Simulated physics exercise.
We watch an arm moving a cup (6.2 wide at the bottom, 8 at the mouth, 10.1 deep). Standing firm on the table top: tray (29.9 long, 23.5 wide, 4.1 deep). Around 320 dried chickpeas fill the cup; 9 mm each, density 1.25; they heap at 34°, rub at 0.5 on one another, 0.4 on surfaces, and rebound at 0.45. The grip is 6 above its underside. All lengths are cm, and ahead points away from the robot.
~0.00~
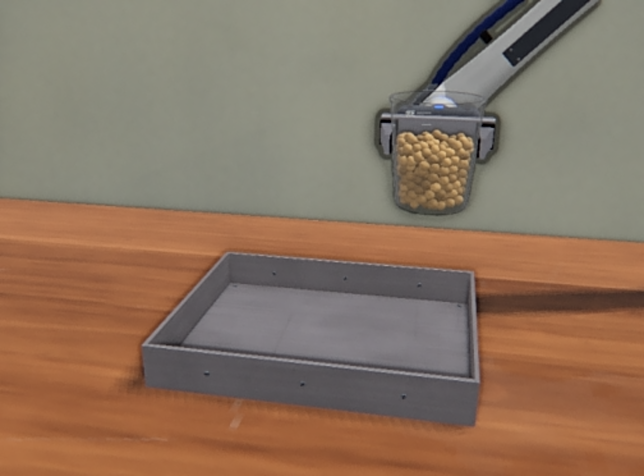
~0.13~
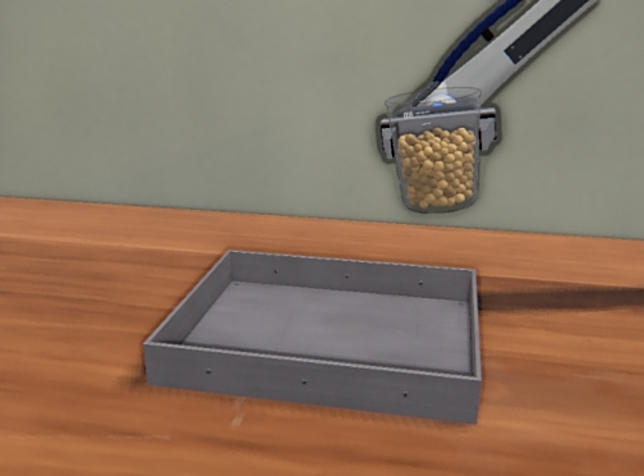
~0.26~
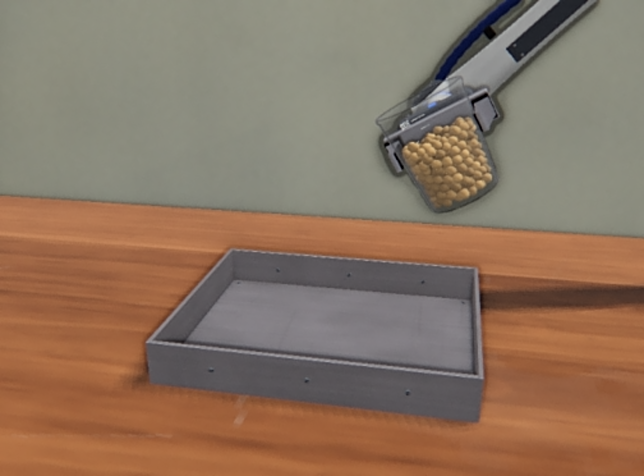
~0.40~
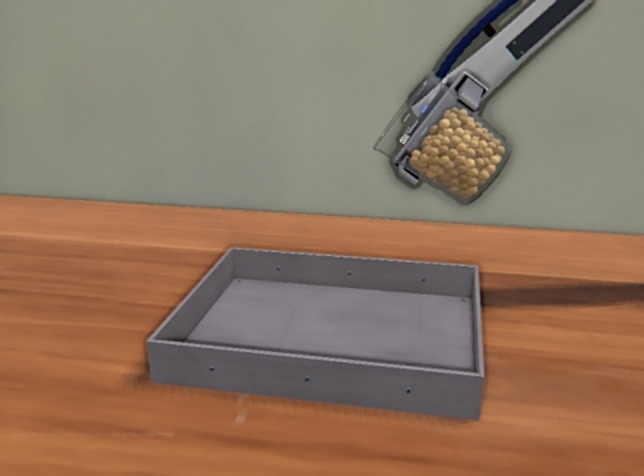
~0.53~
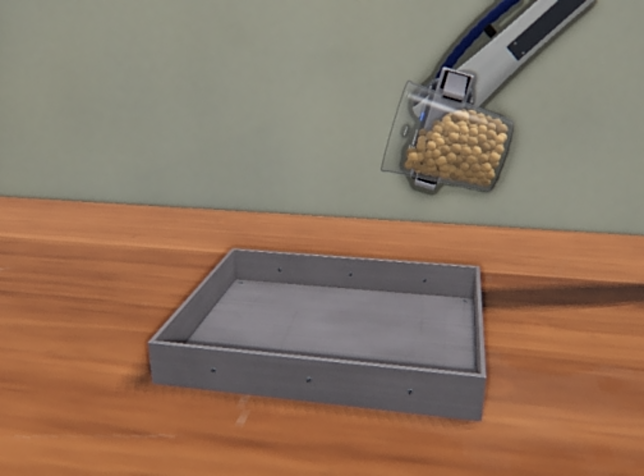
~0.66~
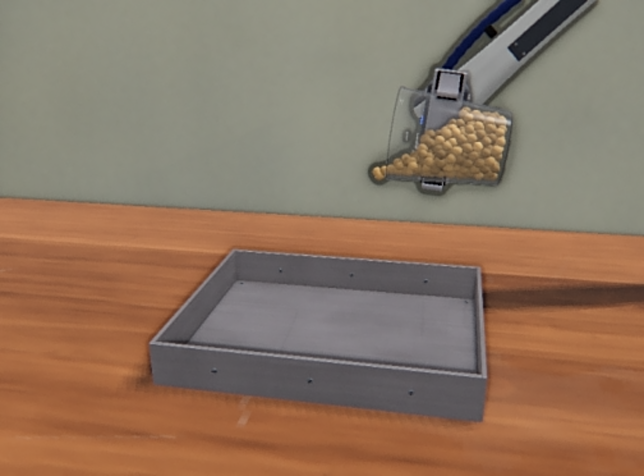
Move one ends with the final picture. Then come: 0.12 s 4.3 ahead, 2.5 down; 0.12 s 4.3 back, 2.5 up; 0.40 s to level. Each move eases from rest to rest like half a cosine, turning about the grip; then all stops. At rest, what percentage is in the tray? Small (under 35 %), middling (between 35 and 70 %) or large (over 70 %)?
In the tray the share is middling, between 35 and 70 %.
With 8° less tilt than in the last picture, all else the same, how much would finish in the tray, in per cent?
It would be near 20 per cent.
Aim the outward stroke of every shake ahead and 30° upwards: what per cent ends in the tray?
Some 85 per cent.
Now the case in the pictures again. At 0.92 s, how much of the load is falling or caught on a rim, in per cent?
Roughly 27 per cent.
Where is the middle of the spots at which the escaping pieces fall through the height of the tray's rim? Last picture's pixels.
Near (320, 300).
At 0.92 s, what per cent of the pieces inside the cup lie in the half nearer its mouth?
About 60 per cent.
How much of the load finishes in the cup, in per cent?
About 55 per cent.
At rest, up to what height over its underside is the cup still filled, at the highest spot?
About 6.0 cm.
By 0.92 s, tilted 84° forward, highest piece 22 above the table; 226 in the cup, 6 in the tray, 84 in flight or on a rim.
By 1.17 s, tilted 20° forward, highest piece 25 above the table; 176 in the cup, 136 in the tray, 4 in flight or on a rim.
By 1.50 s, level, highest piece 22 above the table; 176 in the cup, 140 in the tray.
By 2.55 s, level, highest piece 22 above the table; 176 in the cup, 140 in the tray.
Final count, 176 in the cup, 140 in the tray. That is 44 % in the tray.
